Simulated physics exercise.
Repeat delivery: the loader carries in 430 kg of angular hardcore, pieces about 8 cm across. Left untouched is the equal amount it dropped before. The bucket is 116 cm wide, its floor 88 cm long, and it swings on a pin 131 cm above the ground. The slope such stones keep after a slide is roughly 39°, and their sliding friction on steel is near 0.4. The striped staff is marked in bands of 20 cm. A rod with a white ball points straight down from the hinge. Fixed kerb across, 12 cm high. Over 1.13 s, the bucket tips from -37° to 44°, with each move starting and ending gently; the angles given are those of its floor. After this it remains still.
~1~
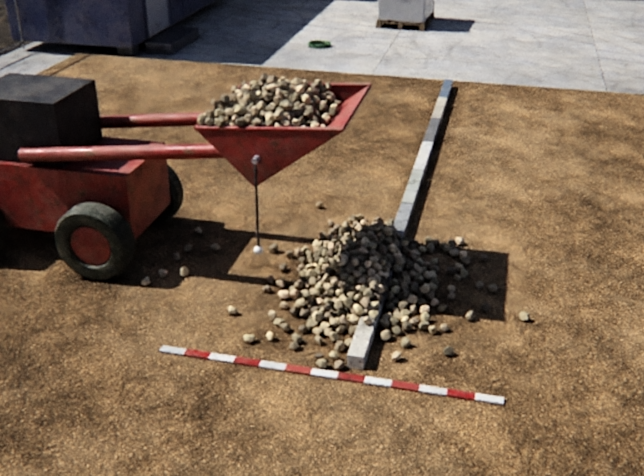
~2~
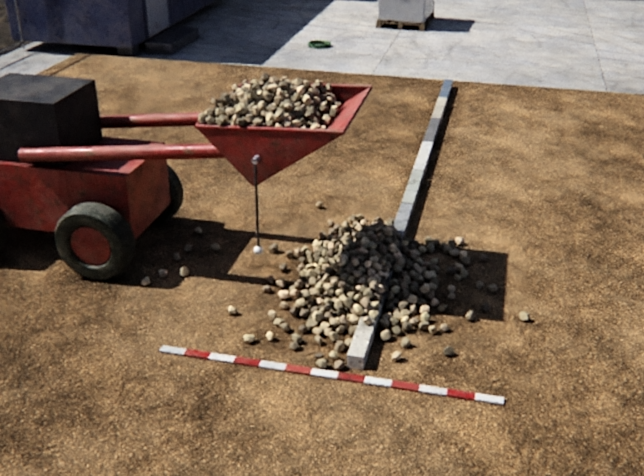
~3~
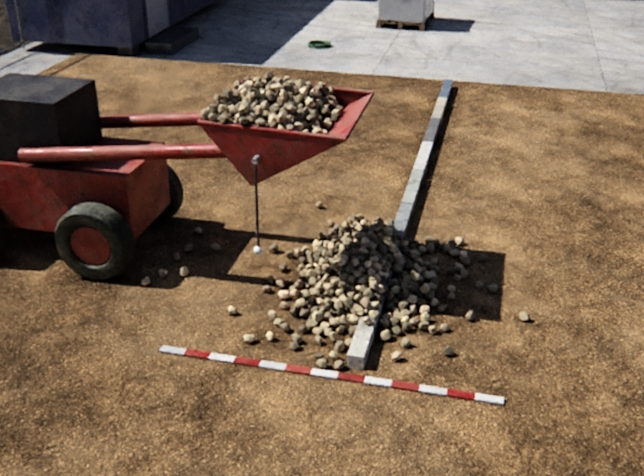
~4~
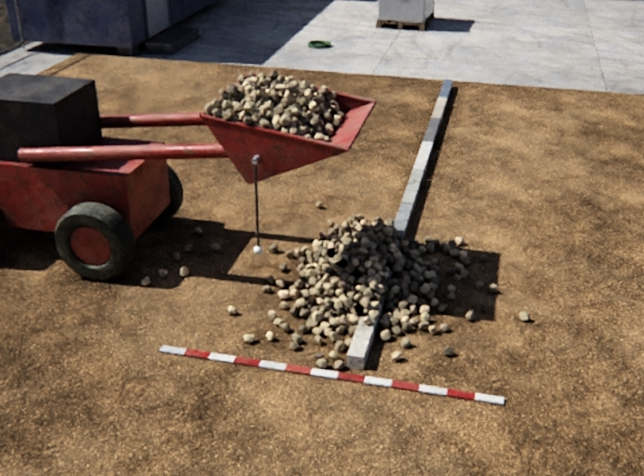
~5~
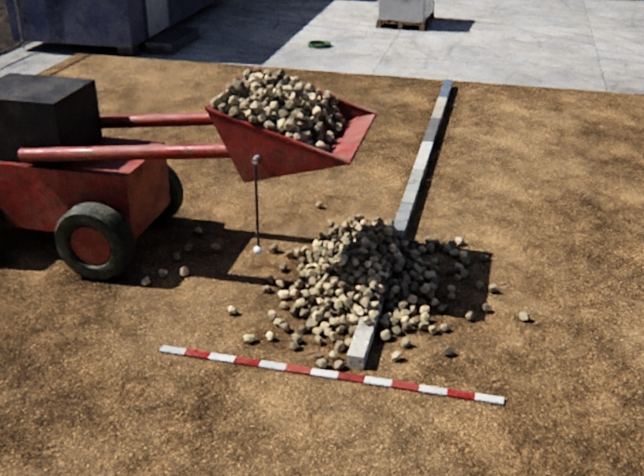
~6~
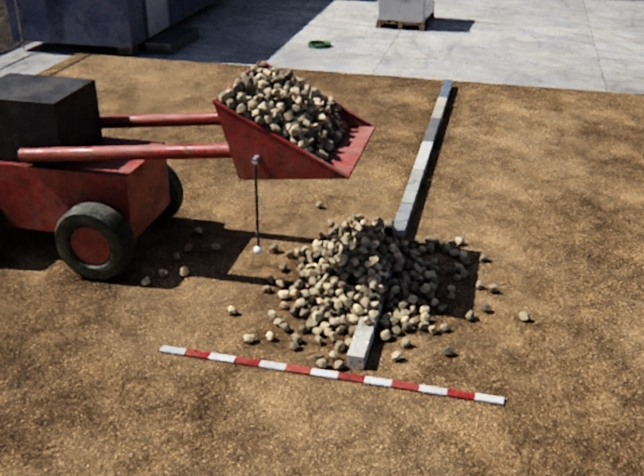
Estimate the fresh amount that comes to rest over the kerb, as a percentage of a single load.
About 38 per cent of a load.
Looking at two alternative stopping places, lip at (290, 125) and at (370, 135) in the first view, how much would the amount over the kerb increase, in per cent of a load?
0 % and 80 %.
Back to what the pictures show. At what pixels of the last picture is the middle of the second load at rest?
Roughly at pixel (367, 261).
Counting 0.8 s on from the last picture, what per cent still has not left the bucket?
That works out to about 55 %.
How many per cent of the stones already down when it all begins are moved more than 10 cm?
About 10 %.
Then, 0.4 s after the last picture the floor is at 32°; in per cent of one load, 99 in the bucket, 83 on this side of the kerb, 19 over the kerb; the foremost stones are at (483, 287).
Then, 0.8 s after the last picture the floor is at 44°; in per cent of one load, 53 in the bucket, 130 on this side of the kerb, 19 over the kerb; the foremost stones are at (483, 287).
Then, 1.1 s after the last picture the floor is at 44°; in per cent of one load, 7 in the bucket, 157 on this side of the kerb, 37 over the kerb; the foremost stones are at (485, 289).
Then, 3.8 s after the last picture the floor is at 44°; in per cent of one load, 0 in the bucket, 144 on this side of the kerb, 57 over the kerb; the foremost stones are at (530, 314). Net gain over the kerb, 38.
